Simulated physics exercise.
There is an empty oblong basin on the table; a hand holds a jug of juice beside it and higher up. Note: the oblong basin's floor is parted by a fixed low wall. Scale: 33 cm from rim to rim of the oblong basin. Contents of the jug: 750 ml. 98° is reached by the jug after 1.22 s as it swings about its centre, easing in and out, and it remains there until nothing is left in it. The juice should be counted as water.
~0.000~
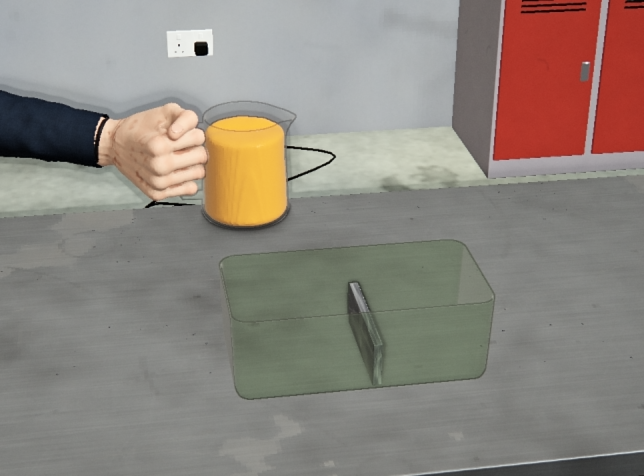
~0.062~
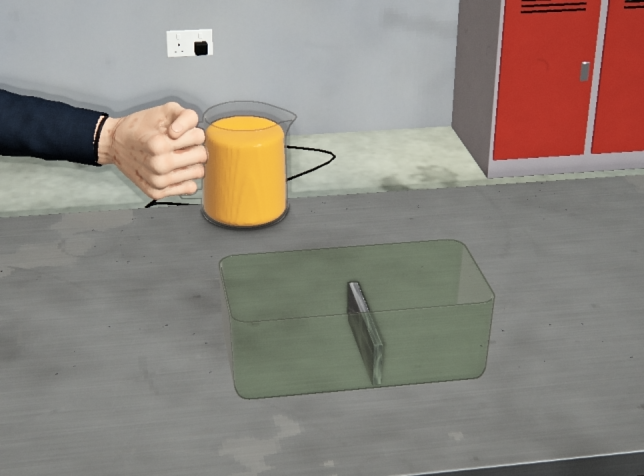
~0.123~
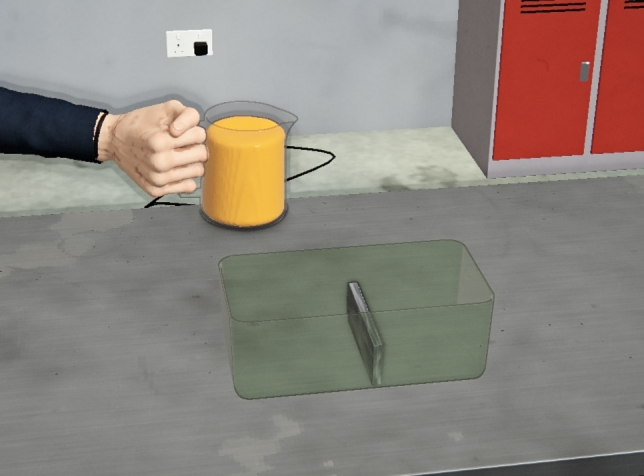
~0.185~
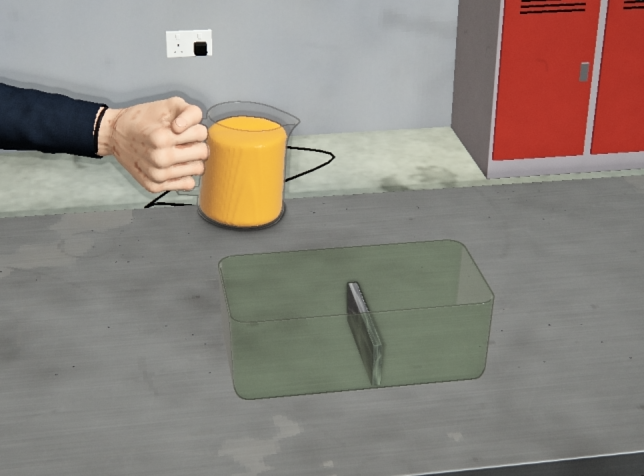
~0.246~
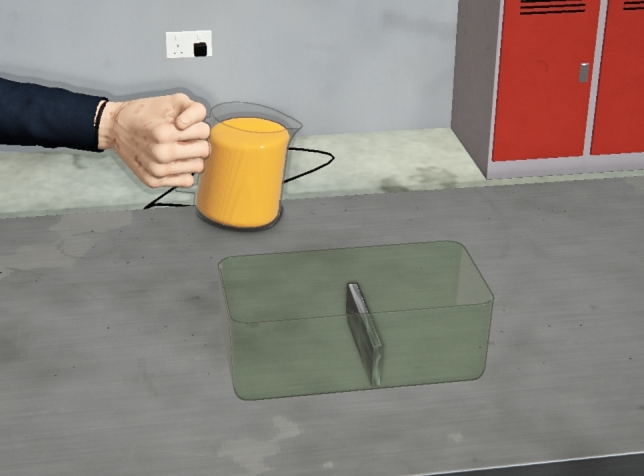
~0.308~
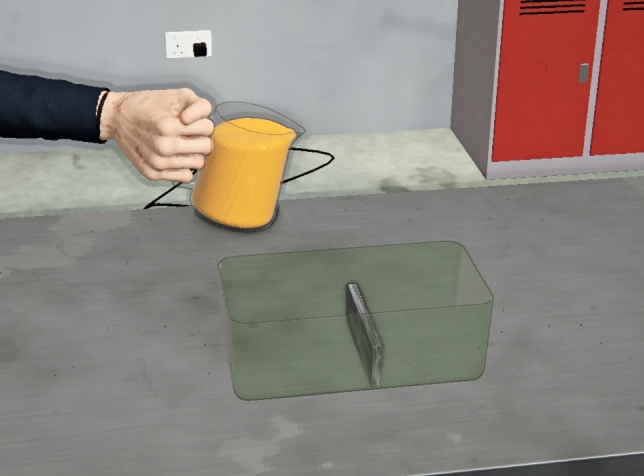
A hand slowly tilts a jug of orange juice slightly rightward beside an empty divided basin.
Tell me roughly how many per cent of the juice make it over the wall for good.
Roughly 50 per cent make it over.
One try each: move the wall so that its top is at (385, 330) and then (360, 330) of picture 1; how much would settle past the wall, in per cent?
In order, 20 and 70 per cent.
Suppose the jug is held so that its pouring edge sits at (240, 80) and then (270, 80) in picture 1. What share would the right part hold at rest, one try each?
First 5, then 15 per cent.
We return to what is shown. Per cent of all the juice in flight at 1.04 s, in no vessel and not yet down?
Roughly 22 %.
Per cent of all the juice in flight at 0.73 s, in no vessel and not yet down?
12 %.
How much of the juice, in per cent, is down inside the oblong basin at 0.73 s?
Near 3 in a hundred.
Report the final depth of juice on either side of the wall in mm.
On the left it stands about 14 mm, on the right about 16 mm.
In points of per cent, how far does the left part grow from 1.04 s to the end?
I'd put it near 40 percent.
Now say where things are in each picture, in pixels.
The first picture shows tilt 0°; pouring edge (296, 115); surface from (205, 132) to (283, 127); the oblong basin's rim runs from (225, 290) to (479, 270); the wall's top is at (365, 314).
The second picture shows tilt 1°; pouring edge (296, 115); surface from (205, 131) to (283, 127).
The third picture shows tilt 2°; pouring edge (298, 117); surface from (205, 131) to (284, 128).
The fourth picture shows tilt 5°; pouring edge (300, 120); surface from (207, 132) to (286, 128).
The fifth picture shows tilt 10°; pouring edge (302, 124); surface from (208, 134) to (289, 130).
The sixth picture shows tilt 15°; pouring edge (305, 129); surface from (208, 142) to (294, 130).
Then, 0.73 s in, the tilt is 64° and 85 per cent is still to pour, 2 is left of the wall and 2 right of it.
Then, 1.04 s in, the tilt is 93° and 41 per cent is still to pour, 7 is left of the wall and 29 right of it.
Then, 1.37 s in, the tilt is 98° and 11 per cent is still to pour, 31 is left of the wall and 50 right of it.
Then, 1.72 s in, the tilt is 98° and 2 per cent is still to pour, 45 is left of the wall and 50 right of it.
Finally, 48 per cent lies left of the wall, 50 right of it and 2 outside.
